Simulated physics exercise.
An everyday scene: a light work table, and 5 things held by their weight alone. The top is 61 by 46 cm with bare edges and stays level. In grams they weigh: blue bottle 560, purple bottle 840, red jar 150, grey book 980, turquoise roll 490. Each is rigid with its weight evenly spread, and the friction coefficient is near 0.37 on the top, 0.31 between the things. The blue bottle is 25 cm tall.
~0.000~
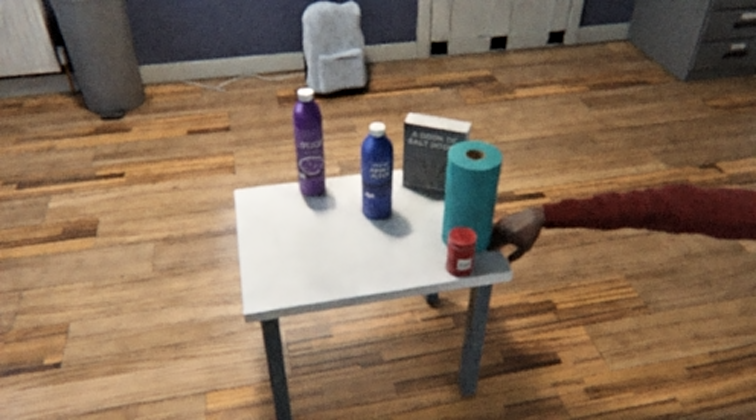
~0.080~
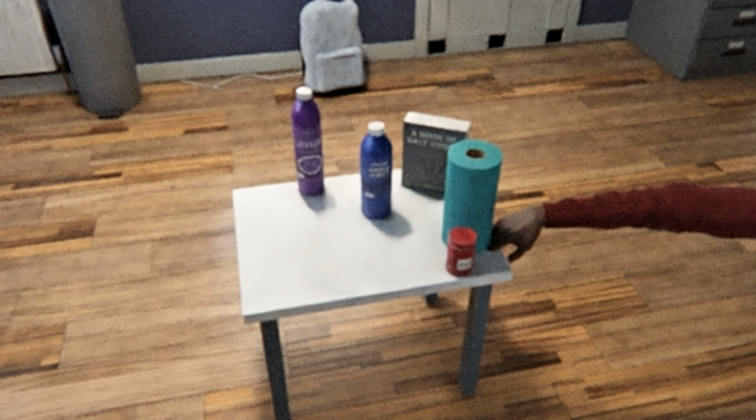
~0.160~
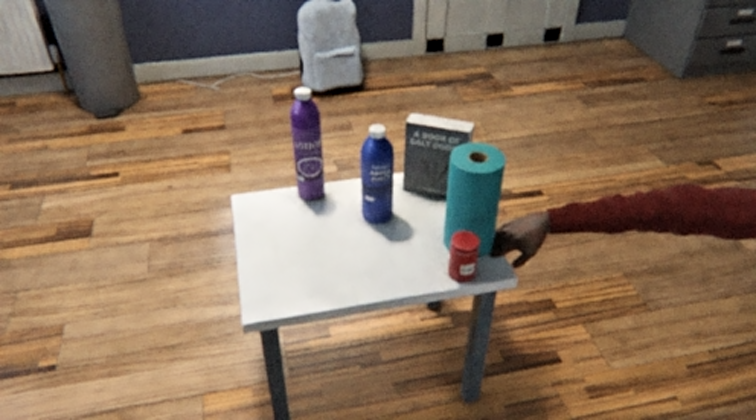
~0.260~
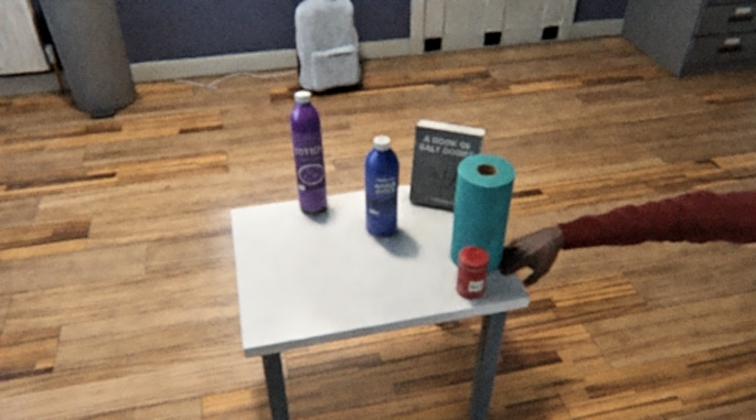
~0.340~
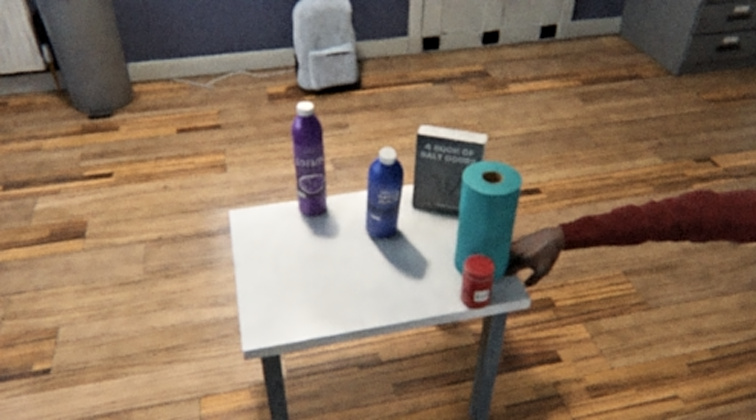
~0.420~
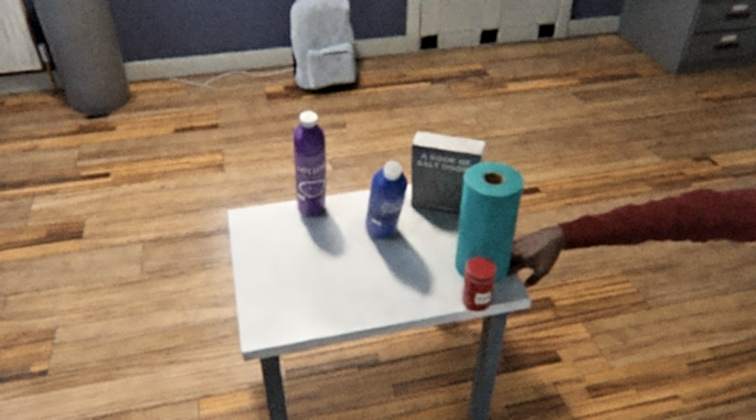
The video shows a hand at the right edge of a small white table holding two bottles, a book, a turquoise roll and a red jar; the table shifts slightly, and the book and bottles rock a little.
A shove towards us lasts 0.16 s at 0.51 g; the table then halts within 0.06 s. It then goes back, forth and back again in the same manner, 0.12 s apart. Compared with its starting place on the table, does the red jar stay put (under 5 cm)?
The red jar gets shifted.
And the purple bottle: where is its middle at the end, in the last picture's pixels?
At about (311, 214).
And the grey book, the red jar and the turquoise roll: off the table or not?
The grey book ends on the table; the red jar ends off the table; the turquoise roll is still on the table.
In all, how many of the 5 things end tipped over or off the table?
In all, 4.
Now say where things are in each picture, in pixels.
The first frame shows red jar (461, 252); blue bottle (377, 171).
The second frame shows grey book (435, 155); turquoise roll (470, 198).
The third frame shows table 3 cm from its start; purple bottle (307, 144) 4° off upright; blue bottle (377, 174).
The fourth frame shows table 9 cm from its start; grey book (446, 166) 13° off upright; turquoise roll (481, 215) moved 2 cm.
The fifth frame shows table 9 cm from its start; blue bottle (384, 192) 12° off upright; purple bottle (309, 160).
The sixth frame shows table 9 cm from its start; red jar (479, 284) moved 2 cm; grey book (446, 176) 6° off upright.
After 0.62 s, red jar moved 3 cm near (465, 259); blue bottle on its side; purple bottle 74° off upright.
After 1.02 s, table 9 cm from its start; red jar moved 2 cm near (477, 287); blue bottle on its side; purple bottle on its side.
After 1.32 s, red jar now off the table; blue bottle on its side; purple bottle on its side.
In the end (2.4 s), off the table, red jar; toppled on the table, blue bottle, purple bottle and grey book; the last one under 5 cm from the start.
